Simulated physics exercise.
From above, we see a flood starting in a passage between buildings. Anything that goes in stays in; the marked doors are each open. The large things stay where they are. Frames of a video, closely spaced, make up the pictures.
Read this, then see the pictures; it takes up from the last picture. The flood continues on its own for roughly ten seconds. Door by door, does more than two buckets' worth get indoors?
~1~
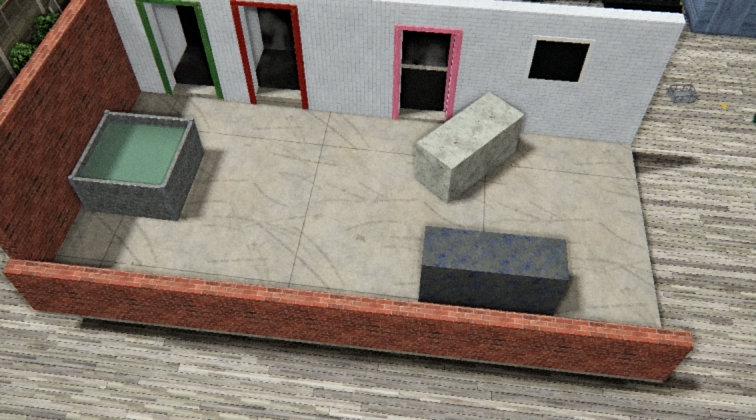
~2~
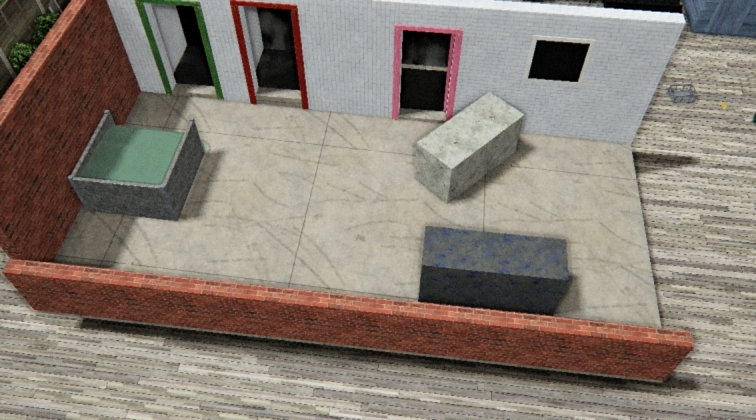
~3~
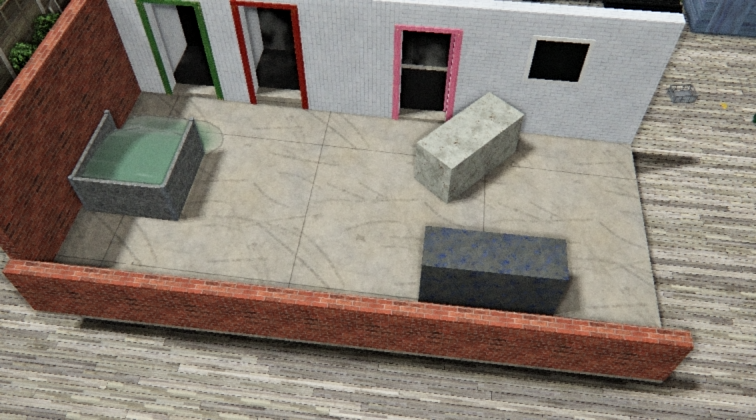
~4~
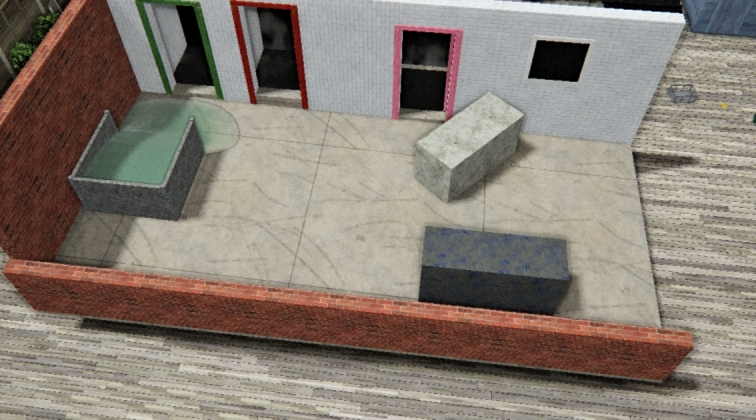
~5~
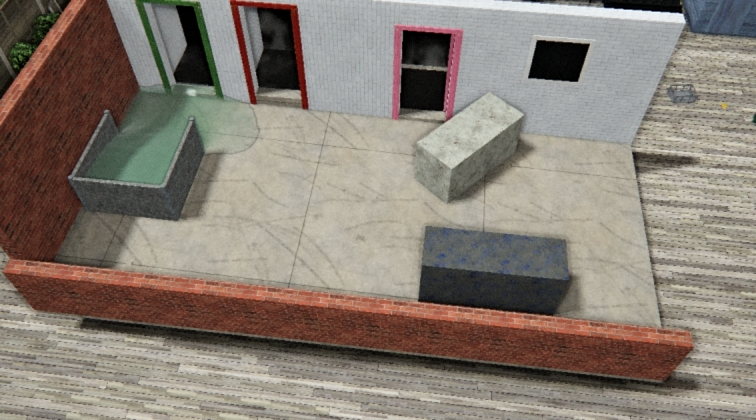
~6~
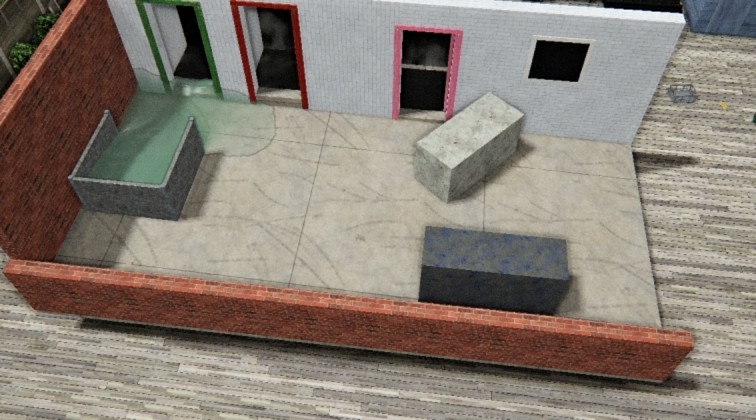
The pink door is swamped. The green door is swamped. The red door is not swamped.
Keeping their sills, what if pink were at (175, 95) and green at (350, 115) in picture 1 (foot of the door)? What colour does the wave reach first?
Answer: The one in pink.
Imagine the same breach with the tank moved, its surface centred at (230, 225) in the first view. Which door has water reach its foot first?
Answer: The red one.
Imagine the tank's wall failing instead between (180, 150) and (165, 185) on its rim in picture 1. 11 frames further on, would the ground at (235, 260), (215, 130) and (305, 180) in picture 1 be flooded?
Listed order gives sopping; left alone; sopping.
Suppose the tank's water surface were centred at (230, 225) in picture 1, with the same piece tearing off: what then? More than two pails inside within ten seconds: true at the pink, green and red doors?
Then: The pink one passes that mark; the green one lets more in; the red one is over.
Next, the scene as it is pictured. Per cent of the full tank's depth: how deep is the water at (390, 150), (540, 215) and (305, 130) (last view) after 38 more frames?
About 12, 0 and 6 percent, in that order.
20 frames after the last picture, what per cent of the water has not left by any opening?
Roughly 74 out of every hundred parts.
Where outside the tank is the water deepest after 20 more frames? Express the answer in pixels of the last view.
Somewhere around (473, 129).
A moment on, water covers 15 % of the floor; the pink door not reached, the green door far over two buckets in, the red door wet at the sill, nothing in.
Next, water covers 20 % of the floor; the pink door wet at the sill, nothing in, the green door far over two buckets in, the red door wet at the sill, nothing in.
Then, water covers 40 % of the floor; the pink door wet at the sill, nothing in, the green door far over two buckets in, the red door wet at the sill, nothing in.
Later, water covers 45 % of the floor; the pink door over two buckets in, the green door far over two buckets in, the red door wet at the sill, nothing in.
In the end, water covers 50 % of the floor; the pink door far over two buckets in, the green door far over two buckets in, the red door wet at the sill, nothing in.
